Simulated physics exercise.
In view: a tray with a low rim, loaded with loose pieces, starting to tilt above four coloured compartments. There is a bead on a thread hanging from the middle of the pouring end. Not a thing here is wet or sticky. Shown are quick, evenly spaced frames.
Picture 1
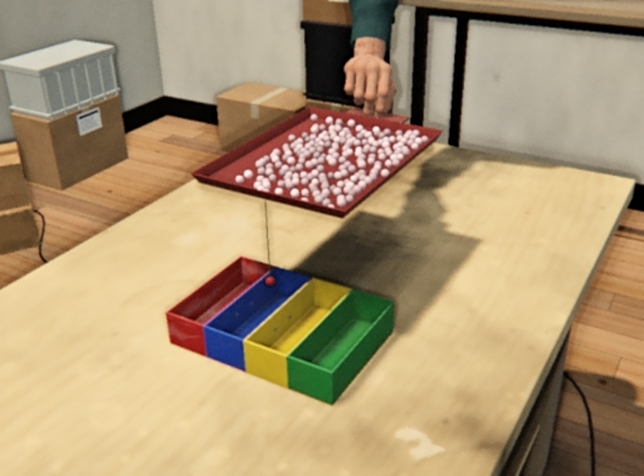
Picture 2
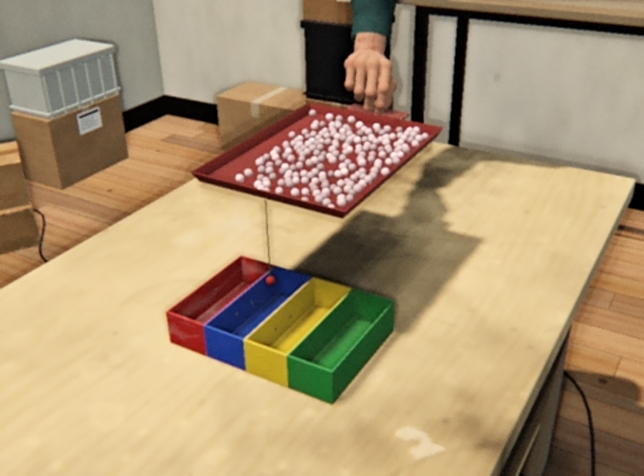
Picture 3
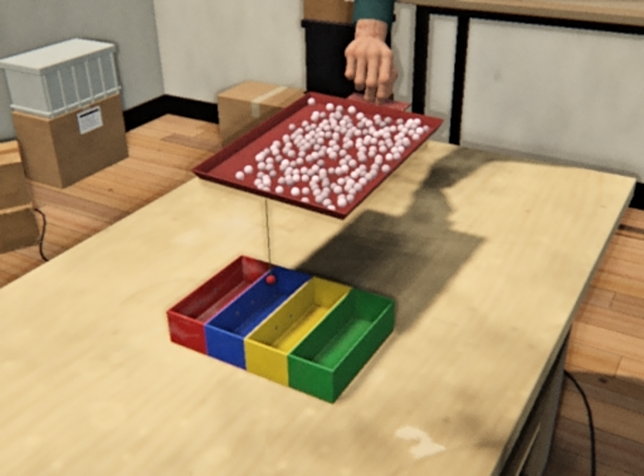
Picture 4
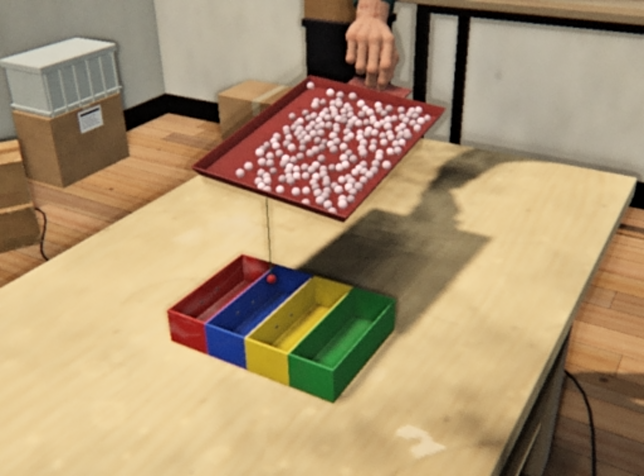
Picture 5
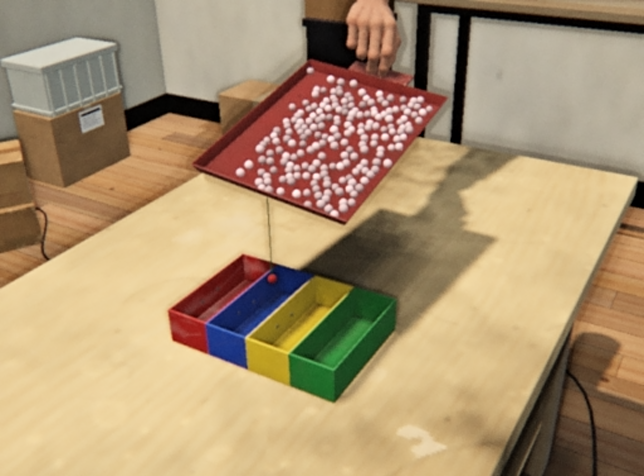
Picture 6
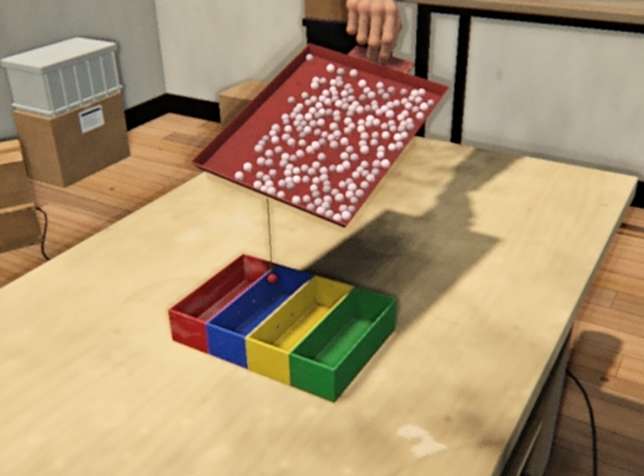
A dark red tray scattered with small whitish balls tilts toward the viewer as a hand at its far edge rises, the near right corner dipping lowest and the balls beginning to shift. Below it, red, blue, yellow and green compartments sit left to right on a pale wooden table, beneath a red bead on a thread. The fixed, raised view shows cardboard boxes and a wooden floor behind.
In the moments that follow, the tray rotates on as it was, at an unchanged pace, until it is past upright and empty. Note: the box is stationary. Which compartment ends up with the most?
The green one.
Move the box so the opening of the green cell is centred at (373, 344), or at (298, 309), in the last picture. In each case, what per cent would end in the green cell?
About 20 per cent, then about 20 per cent.
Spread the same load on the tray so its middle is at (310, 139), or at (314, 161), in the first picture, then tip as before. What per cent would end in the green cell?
You'd get 50 % the first time and 60 % the second.
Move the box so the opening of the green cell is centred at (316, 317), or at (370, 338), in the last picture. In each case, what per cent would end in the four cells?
50 % for the first, 100 % for the second.
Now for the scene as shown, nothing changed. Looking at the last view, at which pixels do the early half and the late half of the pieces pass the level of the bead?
About (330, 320), and after that about (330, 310).
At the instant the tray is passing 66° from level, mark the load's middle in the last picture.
Near the pixel (329, 305).
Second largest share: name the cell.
Rank 2: The yellow one.
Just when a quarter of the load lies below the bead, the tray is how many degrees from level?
Approx. 60° from level.
Soon, tray tipped steeply; about a quarter on the tray; about a third in the green cell; a small part in the yellow cell; a stray few in the blue cell; about a third falling or outside the box.
A while on, tray tipped past a quarter turn; about two thirds in the green cell; about a quarter in the yellow cell; a stray few in the blue cell; a stray few in the red cell; a small part falling or outside the box.
Towards the end, tray tipped past a quarter turn; about two thirds in the green cell; about a quarter in the yellow cell; a stray few in the blue cell; a stray few in the red cell; a small part falling or outside the box.
Finally, tray tipped past a quarter turn; about two thirds in the green cell; about a quarter in the yellow cell; a stray few in the blue cell; a stray few in the red cell; a small part outside the box.
